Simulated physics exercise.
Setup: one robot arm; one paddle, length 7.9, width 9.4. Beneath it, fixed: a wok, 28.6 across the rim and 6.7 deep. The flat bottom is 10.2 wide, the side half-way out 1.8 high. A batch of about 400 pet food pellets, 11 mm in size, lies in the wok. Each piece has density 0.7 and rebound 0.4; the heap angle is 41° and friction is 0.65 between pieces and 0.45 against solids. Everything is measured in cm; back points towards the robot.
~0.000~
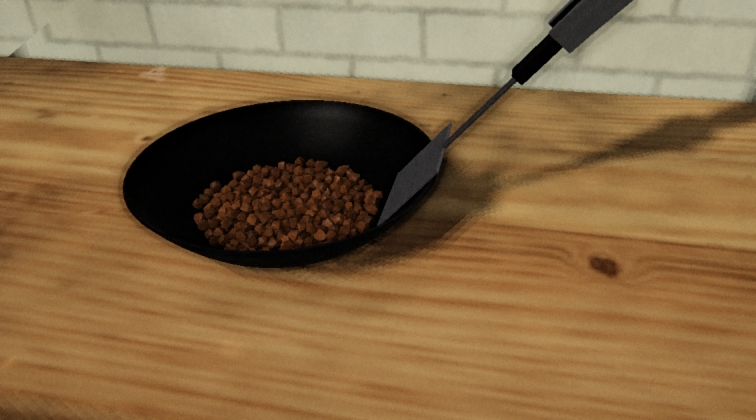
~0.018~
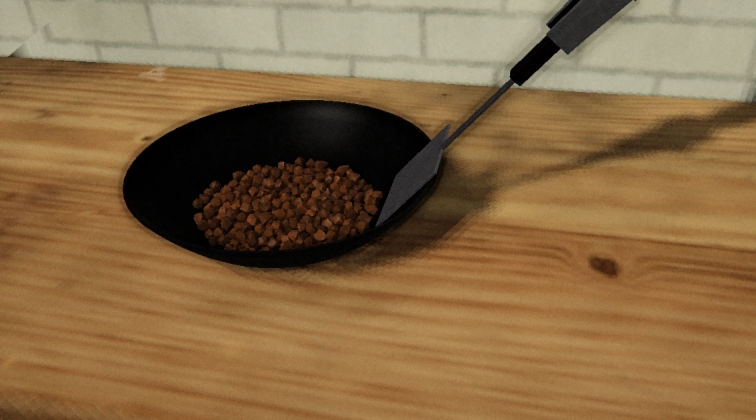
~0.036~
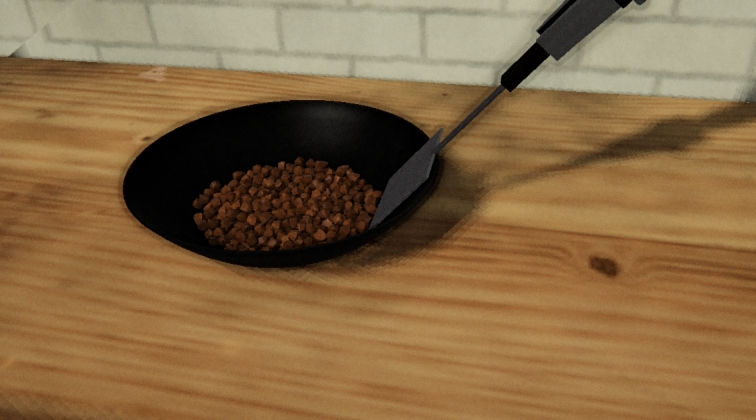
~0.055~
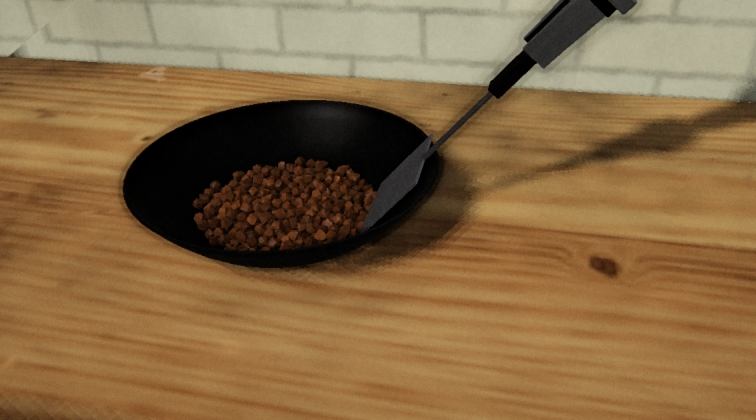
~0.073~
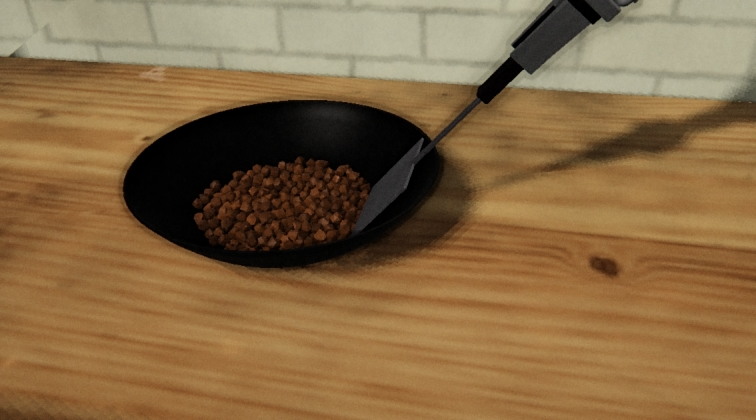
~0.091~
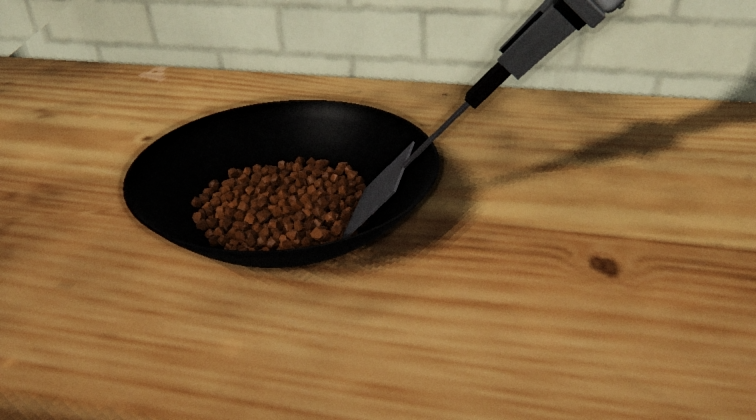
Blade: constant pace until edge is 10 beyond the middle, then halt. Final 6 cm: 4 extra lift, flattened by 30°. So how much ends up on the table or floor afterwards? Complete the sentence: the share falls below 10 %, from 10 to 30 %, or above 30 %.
The share falls from 10 to 30 %.
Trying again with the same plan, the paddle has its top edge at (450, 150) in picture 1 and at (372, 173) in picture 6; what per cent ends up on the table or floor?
Around 35 per cent finishes there.
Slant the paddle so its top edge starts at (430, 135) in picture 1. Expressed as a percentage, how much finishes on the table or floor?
Near 15 in a hundred.
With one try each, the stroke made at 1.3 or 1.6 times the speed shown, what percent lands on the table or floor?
Estimates in order: 25 per cent, 30 per cent.
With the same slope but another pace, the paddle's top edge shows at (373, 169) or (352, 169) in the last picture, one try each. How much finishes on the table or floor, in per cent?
About 40 and 45 per cent.
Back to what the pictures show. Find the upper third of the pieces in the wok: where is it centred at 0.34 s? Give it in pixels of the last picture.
Centre: Approx. (182, 164) in the last view.
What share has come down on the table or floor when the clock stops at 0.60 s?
About 10 per cent.
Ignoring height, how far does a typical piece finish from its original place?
Some 6 cm.
After 0.21 s, sloping 50°, highest piece 14 above the table; 397 in the wok, 1 on the blade or in flight.
After 0.34 s, sloping 40°, highest piece 20 above the table; 394 in the wok, 4 on the blade or in flight.
After 0.60 s, sloping 20°, highest piece 11 above the table; 333 in the wok, 48 on the table or floor, 17 on the blade or in flight.
After 1.65 s, sloping 20°, highest piece 8 above the table; 333 in the wok, 65 on the table or floor.
At rest, 333 in the wok, 65 on the table or floor. That is 16 % on the table or floor.
